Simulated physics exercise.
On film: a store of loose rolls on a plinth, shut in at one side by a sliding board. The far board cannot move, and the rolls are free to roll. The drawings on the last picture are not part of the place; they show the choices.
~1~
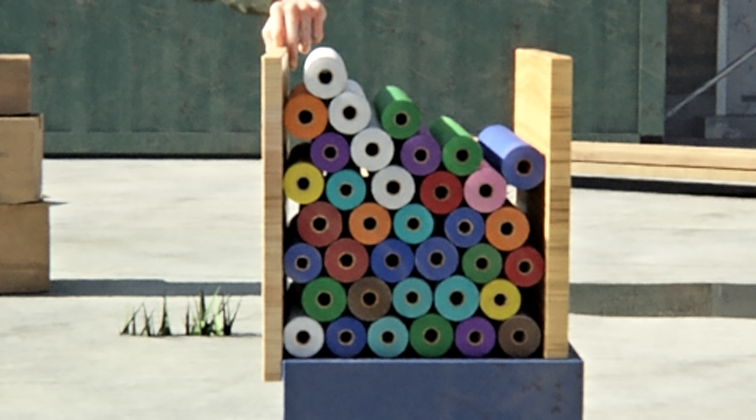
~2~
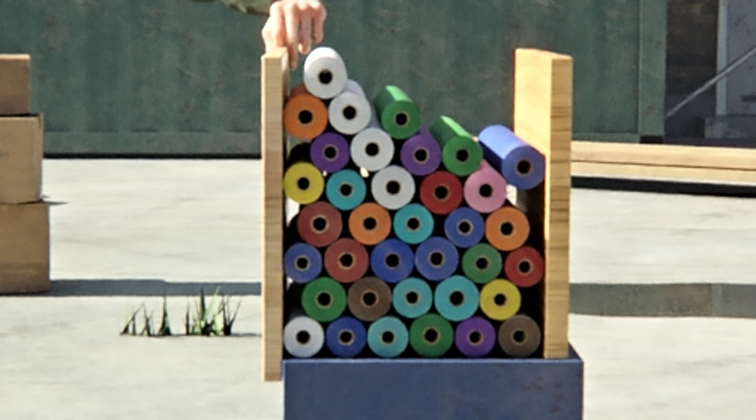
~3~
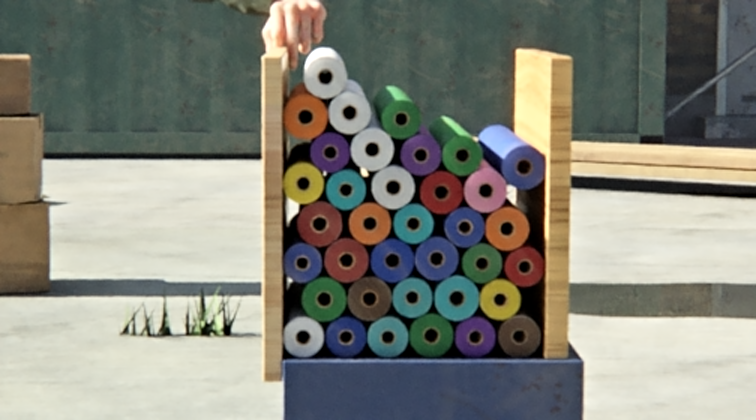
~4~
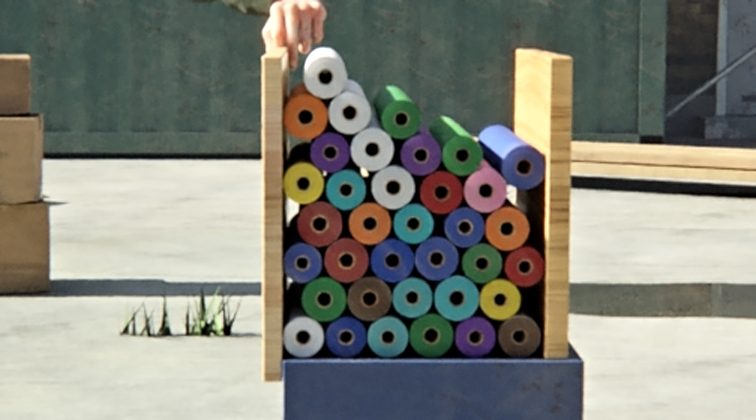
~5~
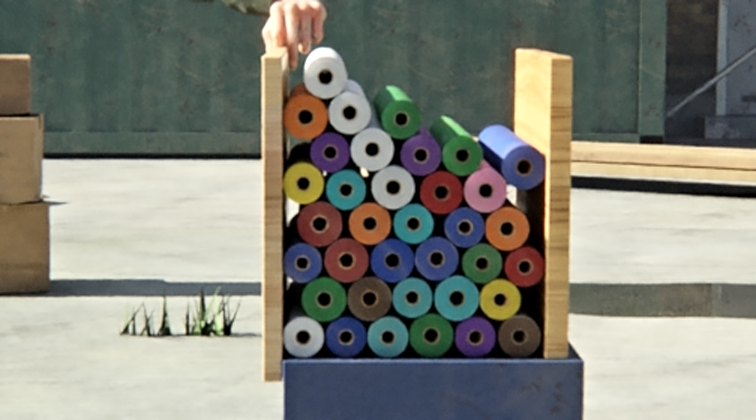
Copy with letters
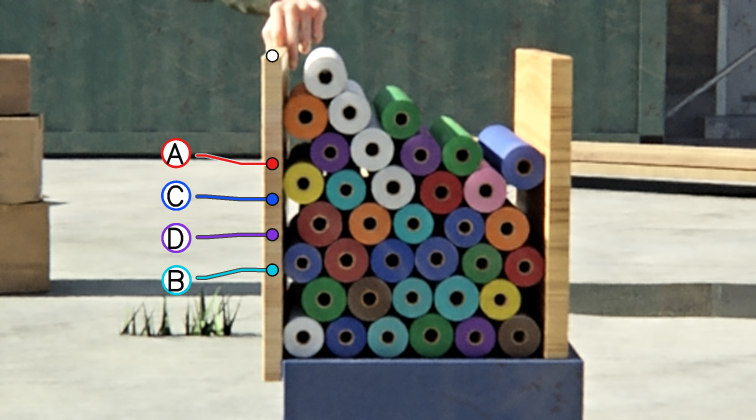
Nothing moves as a hand stays behind the top white roll of a colourful stack.
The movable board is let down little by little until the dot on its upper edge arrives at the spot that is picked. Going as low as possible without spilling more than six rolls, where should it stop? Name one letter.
No lower than B.
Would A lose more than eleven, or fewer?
At A, fewer than eleven.
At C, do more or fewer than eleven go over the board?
Fewer than eleven.
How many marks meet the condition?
The number is four.
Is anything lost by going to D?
Yes, at D.
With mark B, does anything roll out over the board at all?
Yes, at B.
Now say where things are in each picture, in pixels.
In the first frame, a brown roll (519, 336); a turquoise roll (457, 298); a red roll (320, 224).
In the second frame, a red roll (320, 224); a yellow roll (303, 184).
In the third frame, a red roll (441, 192); a purple roll (421, 155).
In the fourth frame, a white roll (325, 77); side board (277, 200).
In the fifth frame, a white roll (303, 337); a brown roll (519, 336); a turquoise roll (457, 298).
On the marked copy, A at (272, 163); B at (272, 270); C at (272, 199); D at (272, 235); the white dot at (272, 56).
Following B. Soon after the start, top of the board (283, 148).
Later, top of the board (283, 249).
In the end, top of the board (283, 269), five out over the board.
As for the rest, A none out over the board; C two out over the board; D five out over the board.
